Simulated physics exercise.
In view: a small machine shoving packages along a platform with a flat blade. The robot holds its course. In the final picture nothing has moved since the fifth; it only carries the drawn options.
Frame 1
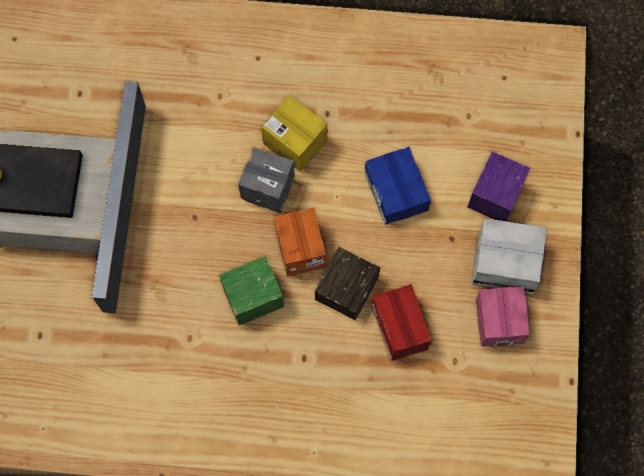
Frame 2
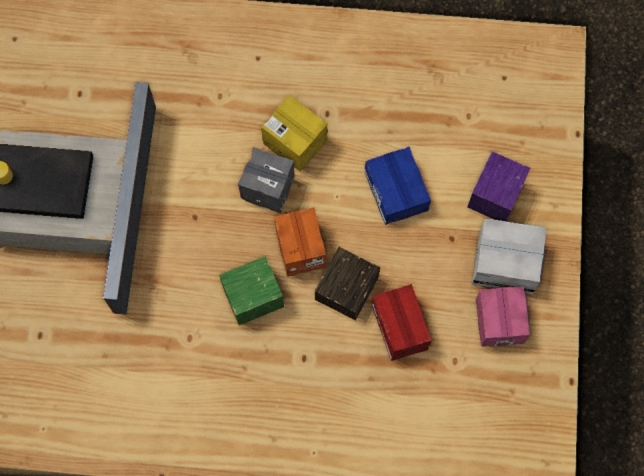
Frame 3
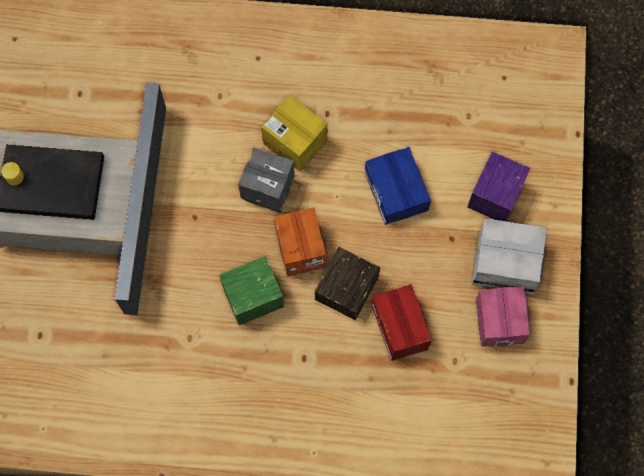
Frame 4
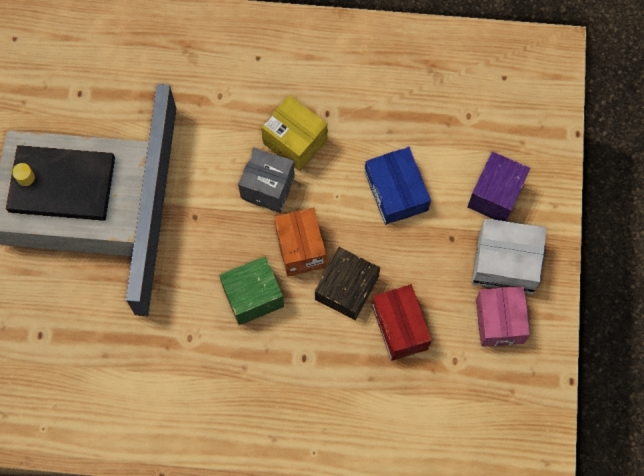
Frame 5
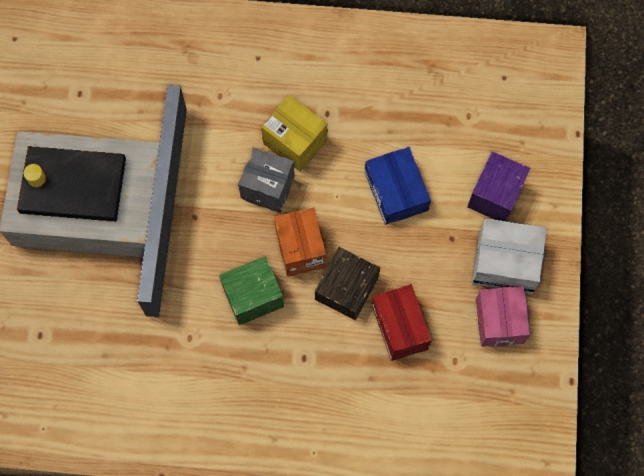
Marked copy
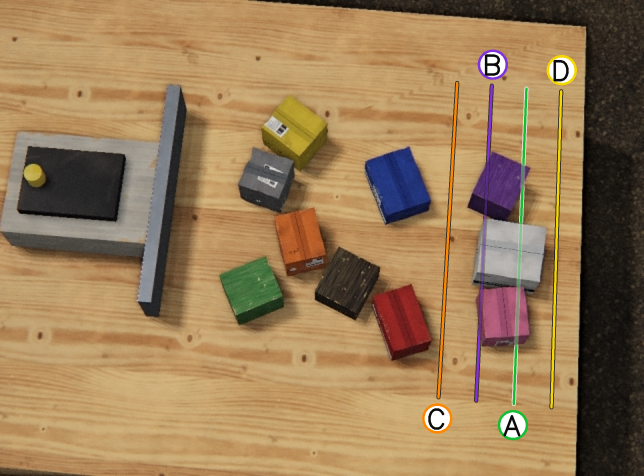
On a wooden platform, a small machine with a flat blade crept a short way to the right toward a scatter of colourful boxes, which all stayed still and untouched.
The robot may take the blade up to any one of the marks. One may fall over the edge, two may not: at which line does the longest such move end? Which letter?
It can go as far as C.
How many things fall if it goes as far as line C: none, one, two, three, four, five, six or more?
By then, none.
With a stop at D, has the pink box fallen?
By then, yes.
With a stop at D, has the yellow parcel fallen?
By then, yes.
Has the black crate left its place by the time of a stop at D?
By then, yes.
On the marked copy, A at (520, 240); B at (484, 237); C at (448, 234); D at (557, 243).
Taking C. A third of the way, robot (184, 192); yellow parcel (311, 128); green crate (292, 305).
Two thirds of the way, robot (287, 201); red box (451, 347); black crate (448, 290).
When it is over, robot (366, 207); pink box (570, 334); purple crate (565, 193); none fallen.
As for the rest, A drops five; B drops three; D drops nine.
